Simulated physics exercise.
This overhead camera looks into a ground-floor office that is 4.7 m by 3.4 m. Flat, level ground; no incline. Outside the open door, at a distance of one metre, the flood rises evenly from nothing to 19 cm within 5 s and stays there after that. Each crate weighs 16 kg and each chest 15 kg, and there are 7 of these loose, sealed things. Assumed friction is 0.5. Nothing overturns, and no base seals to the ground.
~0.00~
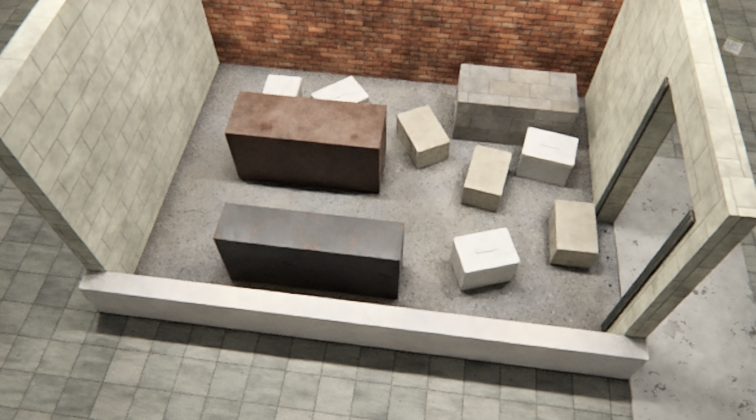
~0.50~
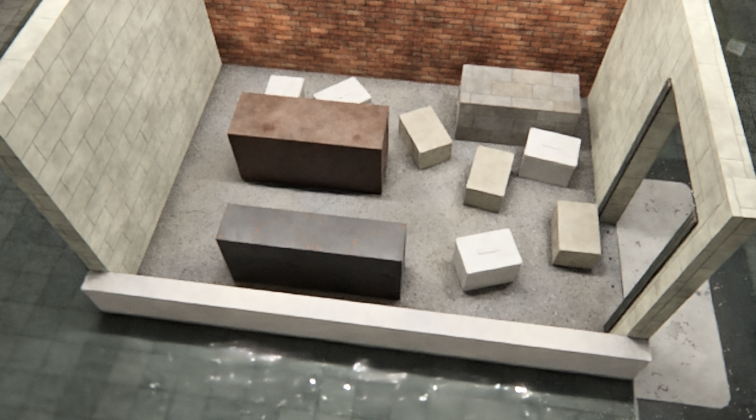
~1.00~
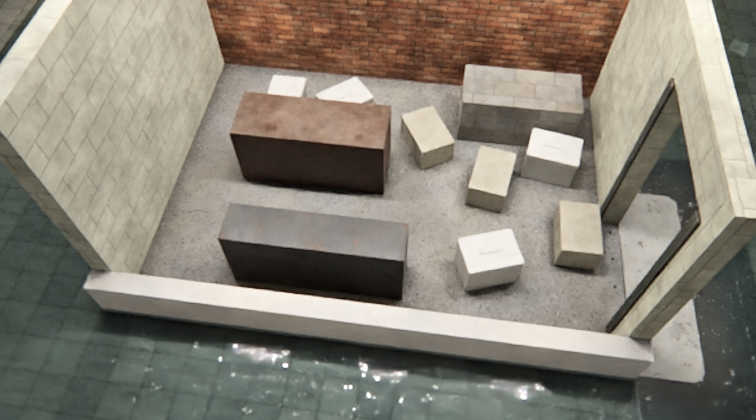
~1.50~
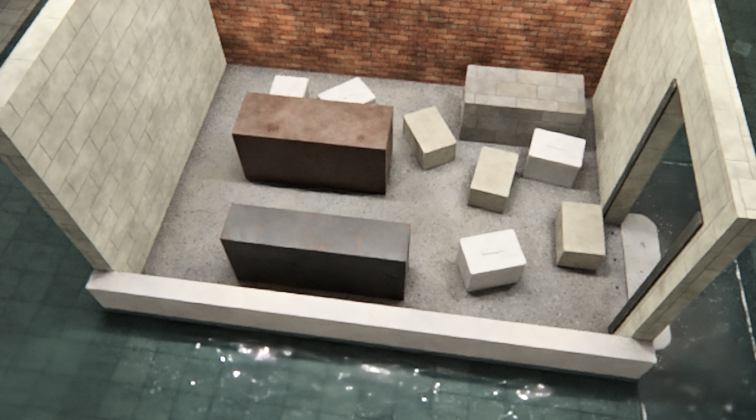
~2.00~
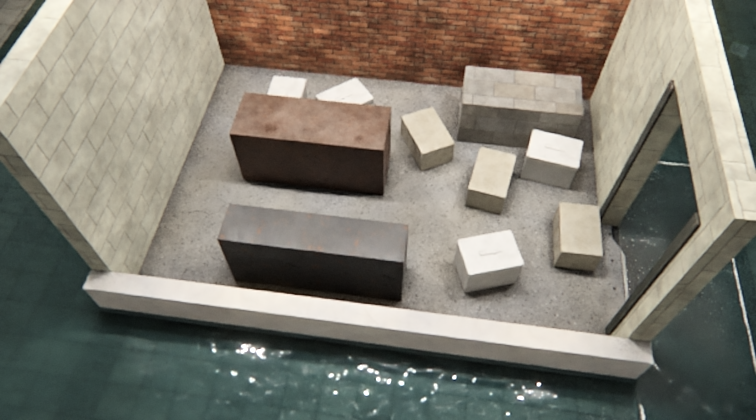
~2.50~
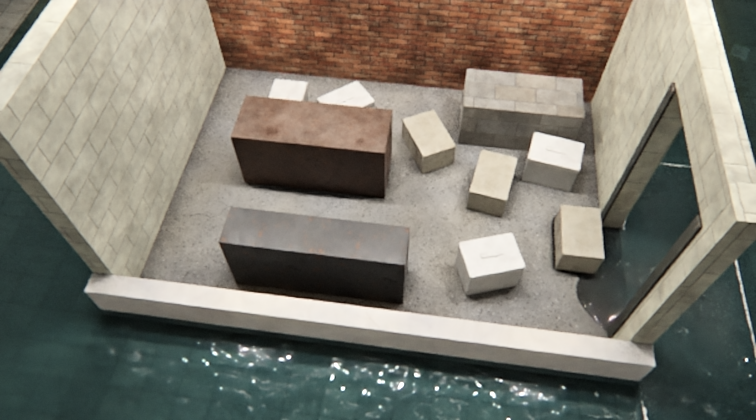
To begin with, dry paving surrounds a roofless room holding long dark blocks and scattered pale boxes. Water then spreads across the paving outside, glinting along the front wall and gradually covering the pale patch beyond the right-hand doorway. Finally, dark water edges in through that opening, while the boxes inside stay put.
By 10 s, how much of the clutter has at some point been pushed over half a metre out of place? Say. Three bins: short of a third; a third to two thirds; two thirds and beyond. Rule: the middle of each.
I'm guessing the result is some.
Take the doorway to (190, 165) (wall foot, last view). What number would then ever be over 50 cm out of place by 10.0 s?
Count: 0.
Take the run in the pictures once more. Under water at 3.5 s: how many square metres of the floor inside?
I'd estimate close to 1.0 m2.
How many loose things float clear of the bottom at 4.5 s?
Then: 0.
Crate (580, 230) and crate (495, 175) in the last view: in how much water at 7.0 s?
About 7 and 6 cm.
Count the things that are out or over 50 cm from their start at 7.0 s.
2 of them.
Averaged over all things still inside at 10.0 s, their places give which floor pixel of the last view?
Averaged position, last view: Near pixel (389, 148).
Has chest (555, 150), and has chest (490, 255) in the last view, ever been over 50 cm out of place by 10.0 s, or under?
In turn: Below the mark, above the mark.
After 3.5 s 0 of 7 are over 50 cm from their spots; 0 afloat.
After 4.5 s 0 of 7 are over 50 cm from their spots; 0 afloat.
After 7.0 s 2 of 7 are over 50 cm from their spots; 1 afloat.
After 10.0 s 3 of 7 are over 50 cm from their spots, and 3 have been at some point; 2 afloat.
